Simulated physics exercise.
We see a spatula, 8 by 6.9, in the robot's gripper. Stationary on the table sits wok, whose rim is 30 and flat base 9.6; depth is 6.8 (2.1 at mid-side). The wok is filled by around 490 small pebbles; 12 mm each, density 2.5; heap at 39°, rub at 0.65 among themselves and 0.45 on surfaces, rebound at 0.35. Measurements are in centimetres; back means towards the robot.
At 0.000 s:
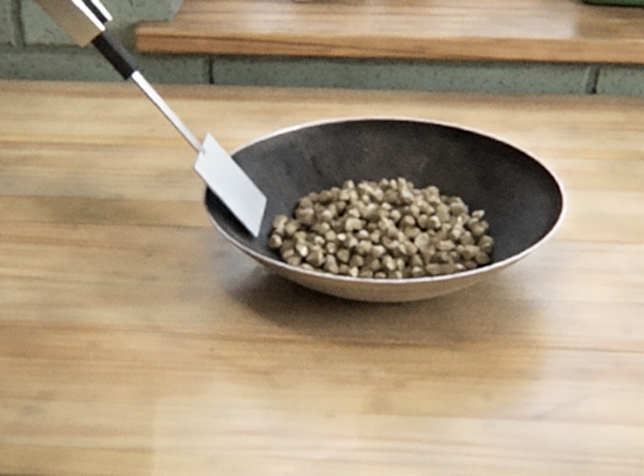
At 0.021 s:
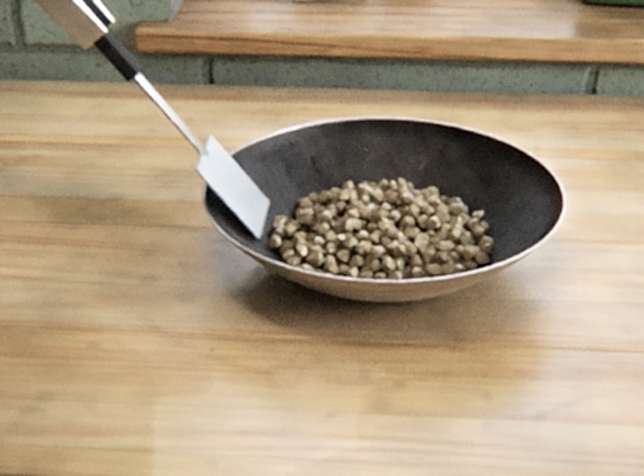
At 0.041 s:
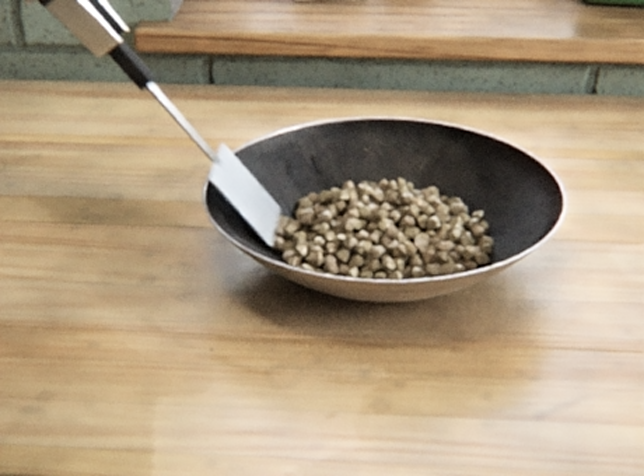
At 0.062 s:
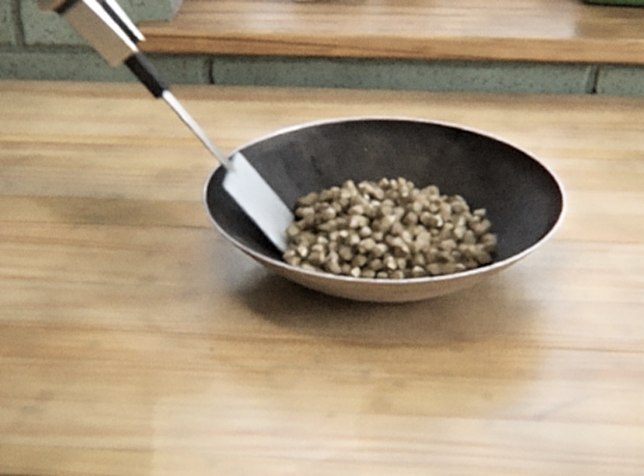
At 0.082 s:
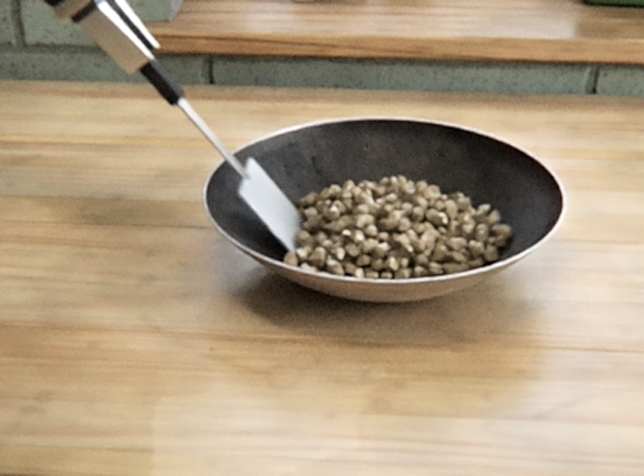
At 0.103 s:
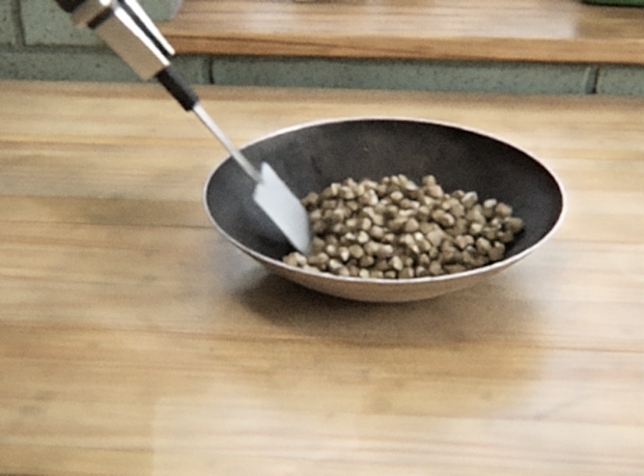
A dark wok with a pale rim, holding a heap of small tan-brown pebbles, sits on a light wooden table, seen from the front and slightly above by a still camera. A silver and black robot gripper at the upper left holds a grey spatula inside the wok's left side, before a green brick wall and wooden ledge. The spatula slides slowly rightward and slightly down, pushing the heap's left edge inward as the pebbles shift and spread right.
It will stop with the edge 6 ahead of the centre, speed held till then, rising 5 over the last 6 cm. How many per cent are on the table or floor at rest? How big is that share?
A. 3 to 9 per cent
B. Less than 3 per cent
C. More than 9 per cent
Less than 3 per cent (B).
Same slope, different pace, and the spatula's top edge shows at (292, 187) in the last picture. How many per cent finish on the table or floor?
That share would be about 5 percent.
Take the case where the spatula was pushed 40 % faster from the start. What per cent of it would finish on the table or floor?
In that case, around 5 per cent would end on the table or floor.
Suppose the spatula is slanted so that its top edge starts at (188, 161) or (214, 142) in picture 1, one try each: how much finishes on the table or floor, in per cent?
Close to 0 and 0 percent respectively.
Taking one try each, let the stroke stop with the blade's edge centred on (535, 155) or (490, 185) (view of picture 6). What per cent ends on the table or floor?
Roughly 30 and 15 per cent.
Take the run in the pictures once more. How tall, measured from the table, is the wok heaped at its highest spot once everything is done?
Roughly 8.0 centimetres.
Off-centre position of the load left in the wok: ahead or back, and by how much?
It sits near 5.0 centimetres ahead of centre.
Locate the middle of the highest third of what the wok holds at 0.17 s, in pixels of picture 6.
I'd point to about (439, 223).
After 0.17 s, sloping 52°, highest piece 6 above the table; 486 in the wok.
After 0.24 s, sloping 52°, highest piece 7 above the table; 486 in the wok.
After 0.48 s, sloping 52°, highest piece 8 above the table; 485 in the wok, 1 on the blade or in flight.
After 1.53 s, sloping 52°, highest piece 8 above the table; 485 in the wok, 1 on the table or floor.
In the end, 485 in the wok, 1 on the table or floor. That is 0 % on the table or floor.
